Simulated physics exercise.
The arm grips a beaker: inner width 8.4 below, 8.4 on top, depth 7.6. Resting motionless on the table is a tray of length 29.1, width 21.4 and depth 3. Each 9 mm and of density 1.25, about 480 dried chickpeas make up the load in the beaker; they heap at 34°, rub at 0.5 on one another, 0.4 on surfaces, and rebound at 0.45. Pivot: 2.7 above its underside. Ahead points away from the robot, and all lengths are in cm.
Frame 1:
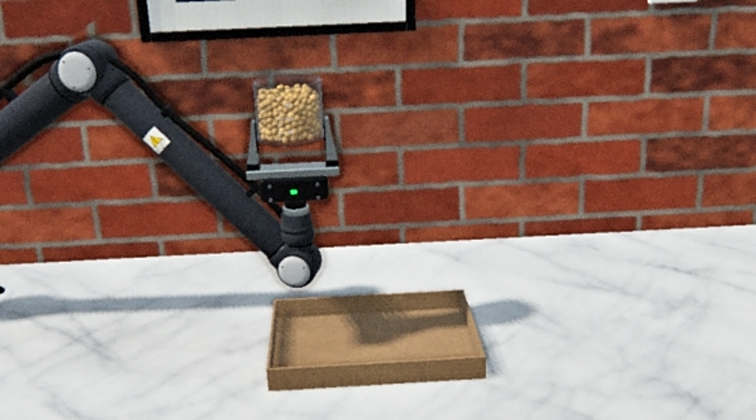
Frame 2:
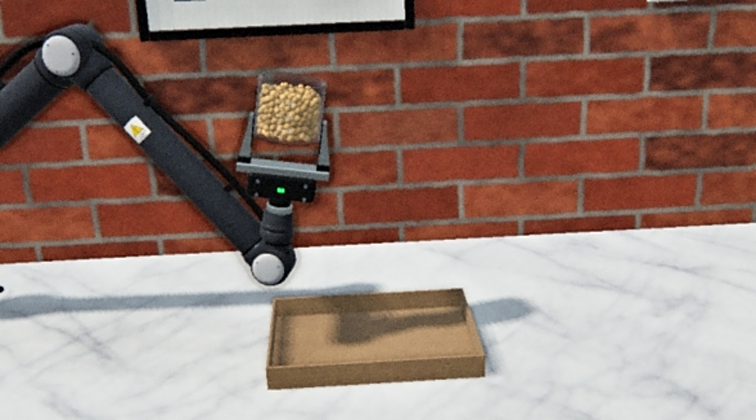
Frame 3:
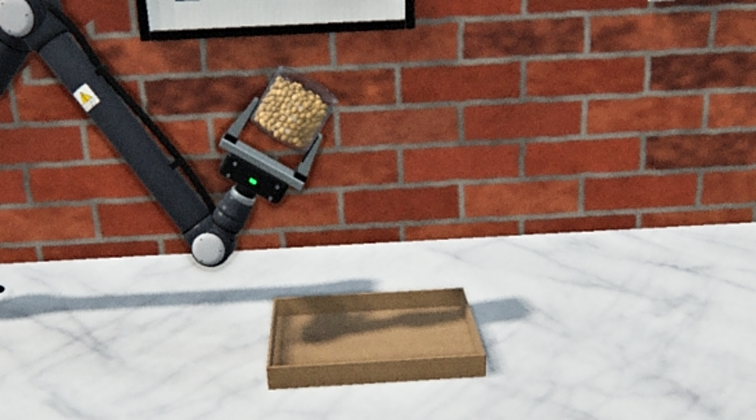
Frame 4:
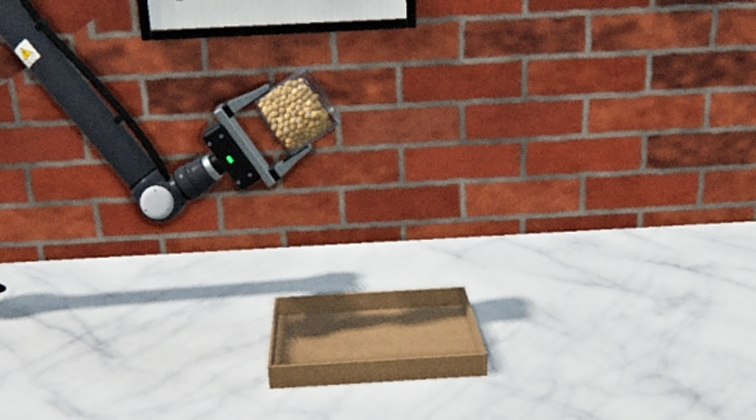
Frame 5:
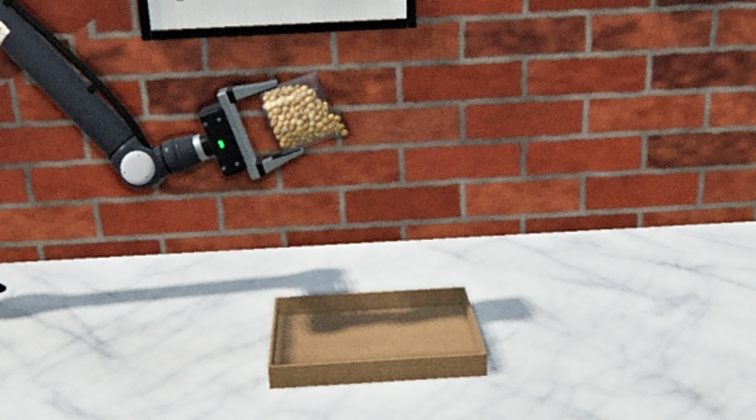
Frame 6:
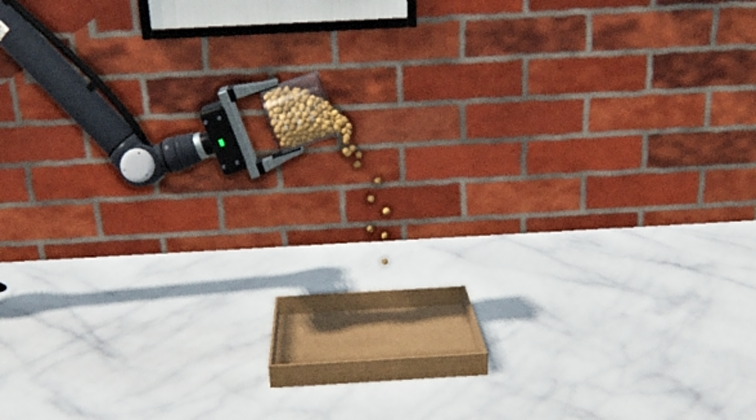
Robotic arm tilting a clear beaker of dried chickpeas rightward above a shallow brown tray, the first few tumbling from its rim.
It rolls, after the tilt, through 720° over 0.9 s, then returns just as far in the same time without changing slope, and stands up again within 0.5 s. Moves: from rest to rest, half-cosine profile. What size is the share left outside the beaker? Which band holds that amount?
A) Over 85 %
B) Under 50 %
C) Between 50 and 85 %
Under 50 % (B).
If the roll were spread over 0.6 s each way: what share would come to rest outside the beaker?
In that case roughly 30 percent.
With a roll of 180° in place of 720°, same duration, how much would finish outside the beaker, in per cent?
In that case you'd get close to 40 per cent.
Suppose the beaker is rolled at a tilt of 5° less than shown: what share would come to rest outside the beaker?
In that case I'd say some 20 per cent.
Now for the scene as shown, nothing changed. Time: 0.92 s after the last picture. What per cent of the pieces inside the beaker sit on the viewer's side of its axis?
Looks like around 45 per cent is in the front half.
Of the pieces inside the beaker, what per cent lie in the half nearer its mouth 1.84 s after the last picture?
I reckon roughly 35 per cent.
Then, 0.92 s after the last picture, tipped 74°, highest piece 38 above the table; 384 in the beaker, 90 in the tray, 11 in flight or on a rim.
Then, 1.84 s after the last picture, tipped 73°, highest piece 38 above the table; 327 in the beaker, 143 in the tray, 11 on the table or floor, 4 in flight or on a rim.
Then, 2.50 s after the last picture, upright, highest piece 39 above the table; 323 in the beaker, 150 in the tray, 12 on the table or floor.
Then, 3.20 s after the last picture, upright, highest piece 39 above the table; 323 in the beaker, 150 in the tray, 12 on the table or floor.
Final count, 323 in the beaker, 150 in the tray, 12 on the table or floor. That is 33 % outside the beaker.
